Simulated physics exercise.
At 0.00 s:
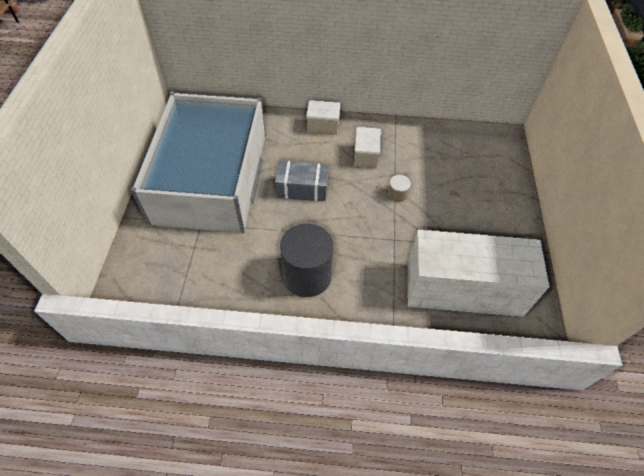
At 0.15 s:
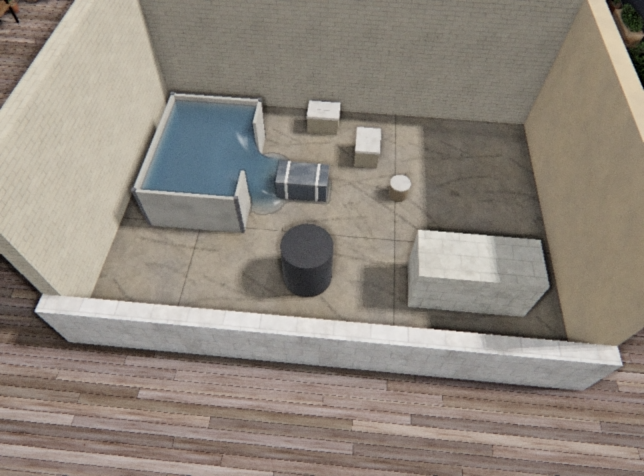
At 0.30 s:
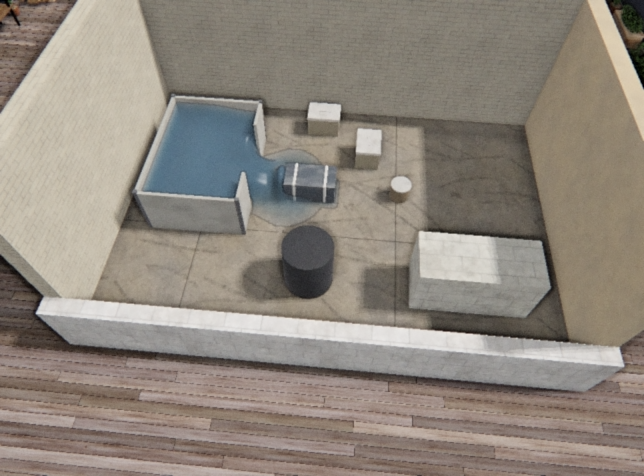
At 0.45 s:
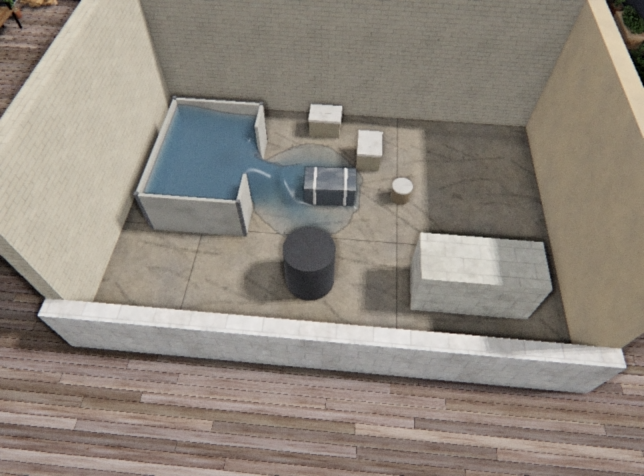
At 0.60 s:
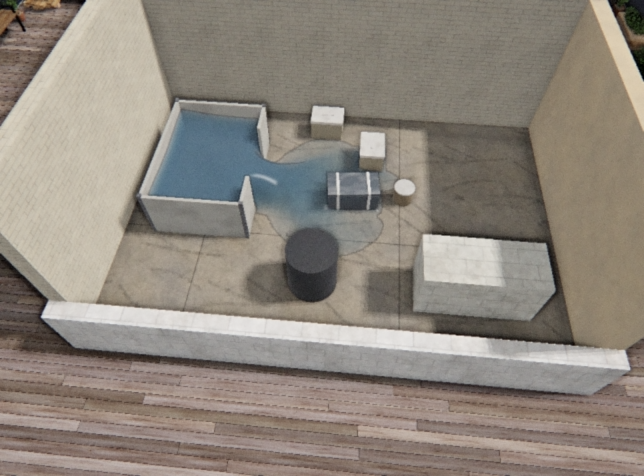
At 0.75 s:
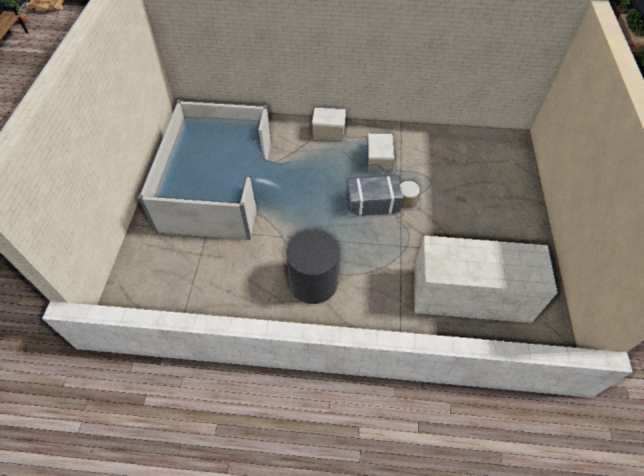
Water pouring through a gap in a tank's right side, spreading across a walled court and pushing a dark strapped trunk rightward.
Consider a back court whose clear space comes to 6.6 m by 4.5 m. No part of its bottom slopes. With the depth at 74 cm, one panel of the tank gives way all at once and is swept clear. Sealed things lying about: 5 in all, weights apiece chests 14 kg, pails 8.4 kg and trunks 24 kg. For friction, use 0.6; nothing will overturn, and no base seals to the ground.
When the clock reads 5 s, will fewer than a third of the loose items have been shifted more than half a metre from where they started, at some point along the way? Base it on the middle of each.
No, one to two thirds.
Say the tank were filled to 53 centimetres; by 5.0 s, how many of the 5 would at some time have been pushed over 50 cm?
That would make 3 of them.
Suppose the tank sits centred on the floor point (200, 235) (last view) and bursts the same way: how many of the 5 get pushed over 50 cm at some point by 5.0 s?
That gives 3 of them.
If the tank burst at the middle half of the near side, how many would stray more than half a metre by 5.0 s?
1.
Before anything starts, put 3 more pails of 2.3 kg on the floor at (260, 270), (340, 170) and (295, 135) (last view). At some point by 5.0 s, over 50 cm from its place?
First stays inside, second goes beyond, third stays inside.
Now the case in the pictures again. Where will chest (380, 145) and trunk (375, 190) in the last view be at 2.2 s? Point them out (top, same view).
Roughly (531, 118), then roughly (554, 237).
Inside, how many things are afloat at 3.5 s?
3.
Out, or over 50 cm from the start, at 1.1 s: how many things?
That would be 3.
After 1.1 s 3 of 5 are over 50 cm from their spots; 0 afloat.
After 2.2 s 3 of 5 are over 50 cm from their spots; 2 afloat.
After 3.5 s 3 of 5 are over 50 cm from their spots; 3 afloat.
After 5.0 s 2 of 5 are over 50 cm from their spots, and 3 have been at some point; 3 afloat.
